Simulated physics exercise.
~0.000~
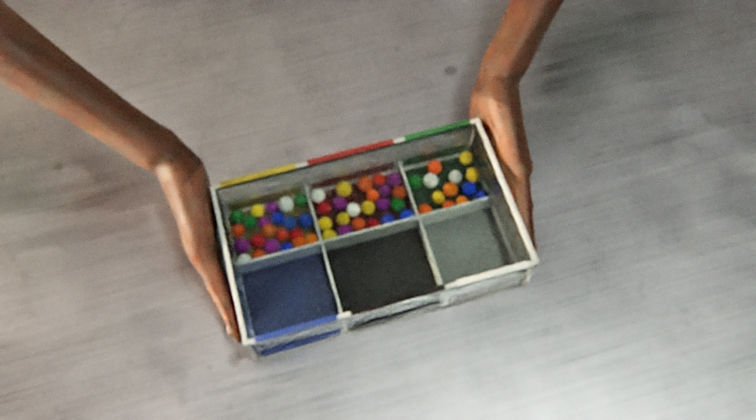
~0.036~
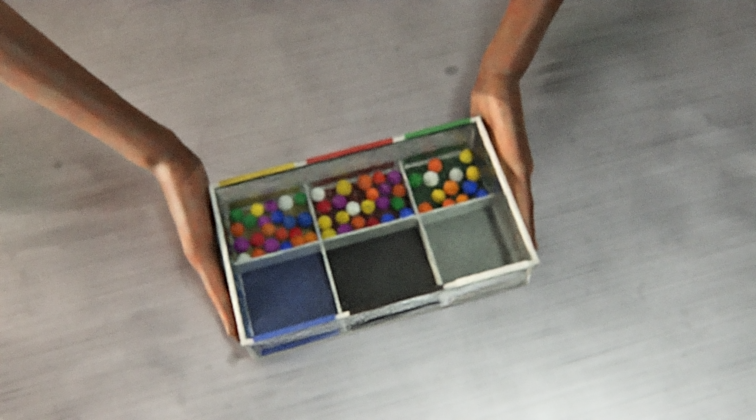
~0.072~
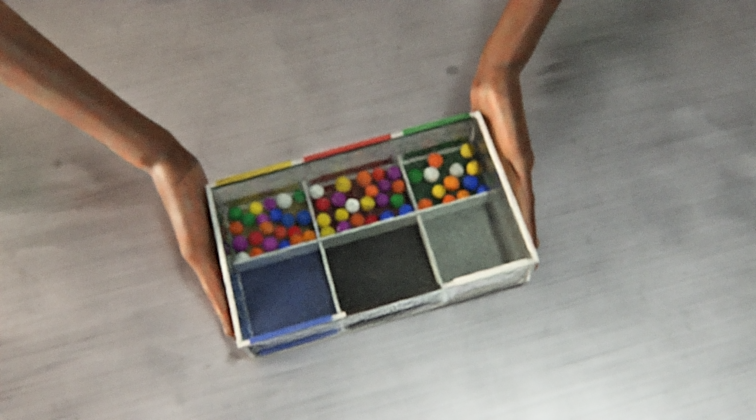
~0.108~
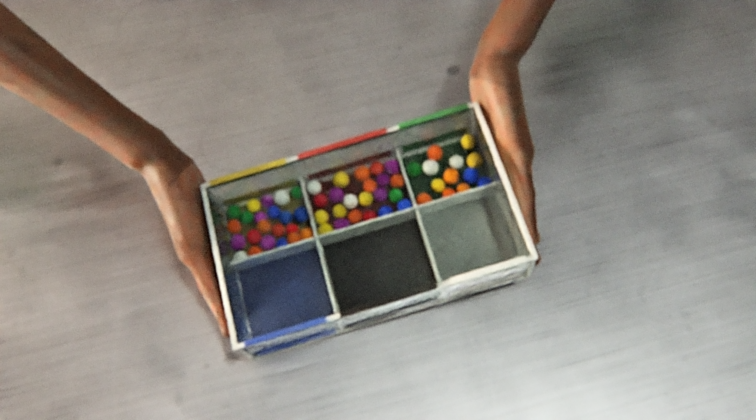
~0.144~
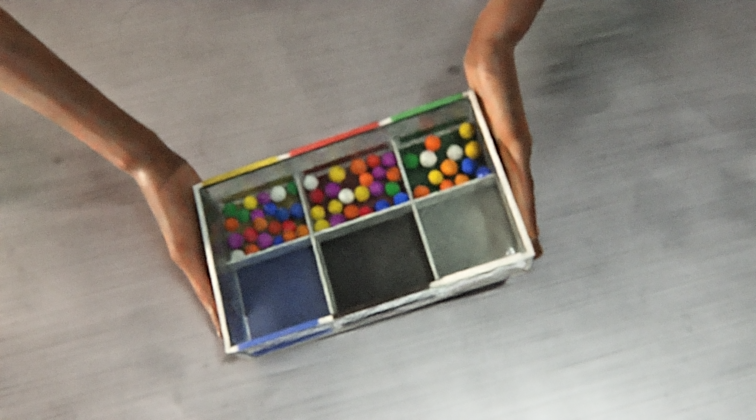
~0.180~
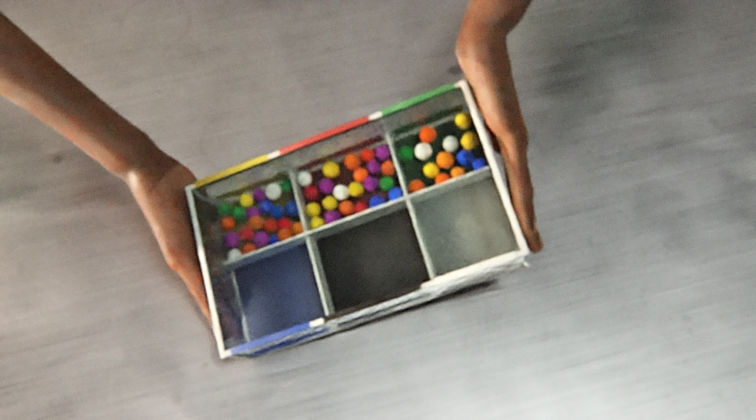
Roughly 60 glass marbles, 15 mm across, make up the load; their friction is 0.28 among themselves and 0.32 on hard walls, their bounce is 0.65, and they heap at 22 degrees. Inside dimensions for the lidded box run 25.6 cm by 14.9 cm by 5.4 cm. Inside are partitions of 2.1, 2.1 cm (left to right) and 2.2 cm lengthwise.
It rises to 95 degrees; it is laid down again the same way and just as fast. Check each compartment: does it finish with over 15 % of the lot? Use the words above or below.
Red: Below; blue: Above; green: Below; yellow: Above; white: Below; black: Below.
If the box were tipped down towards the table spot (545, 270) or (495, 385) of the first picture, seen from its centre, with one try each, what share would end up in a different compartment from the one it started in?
Some 85 and 100 per cent.
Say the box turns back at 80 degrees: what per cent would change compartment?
Some 50 per cent.
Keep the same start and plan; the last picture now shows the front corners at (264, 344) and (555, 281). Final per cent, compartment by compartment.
By the end, red has 0%, blue has 0%, green has 0%, yellow has 0%, white has 75% and black has 20%.
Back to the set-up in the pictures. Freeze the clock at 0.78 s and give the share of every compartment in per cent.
Shares - red: 40, blue: 5, green: 15, yellow: 40, white: 0, black: 0.
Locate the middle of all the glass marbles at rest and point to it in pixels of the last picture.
My guess is close to (276, 281).
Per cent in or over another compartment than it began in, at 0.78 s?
About 20 per cent.
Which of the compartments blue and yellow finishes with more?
The blue one.
After 0.78 s, tilt 95 degrees; red 40 %, blue 5 %, green 15 %, yellow 40 %.
After 1.19 s, tilt 41 degrees; red 5 %, blue 65 %, yellow 30 %, black 5 %.
After 1.67 s, tilt 0 degrees; red 5 %, blue 60 %, yellow 30 %, black 5 %.
At rest (2.3 s), red 5 %, blue 60 %, green 0 %, yellow 30 %, white 0 %, black 5 %.
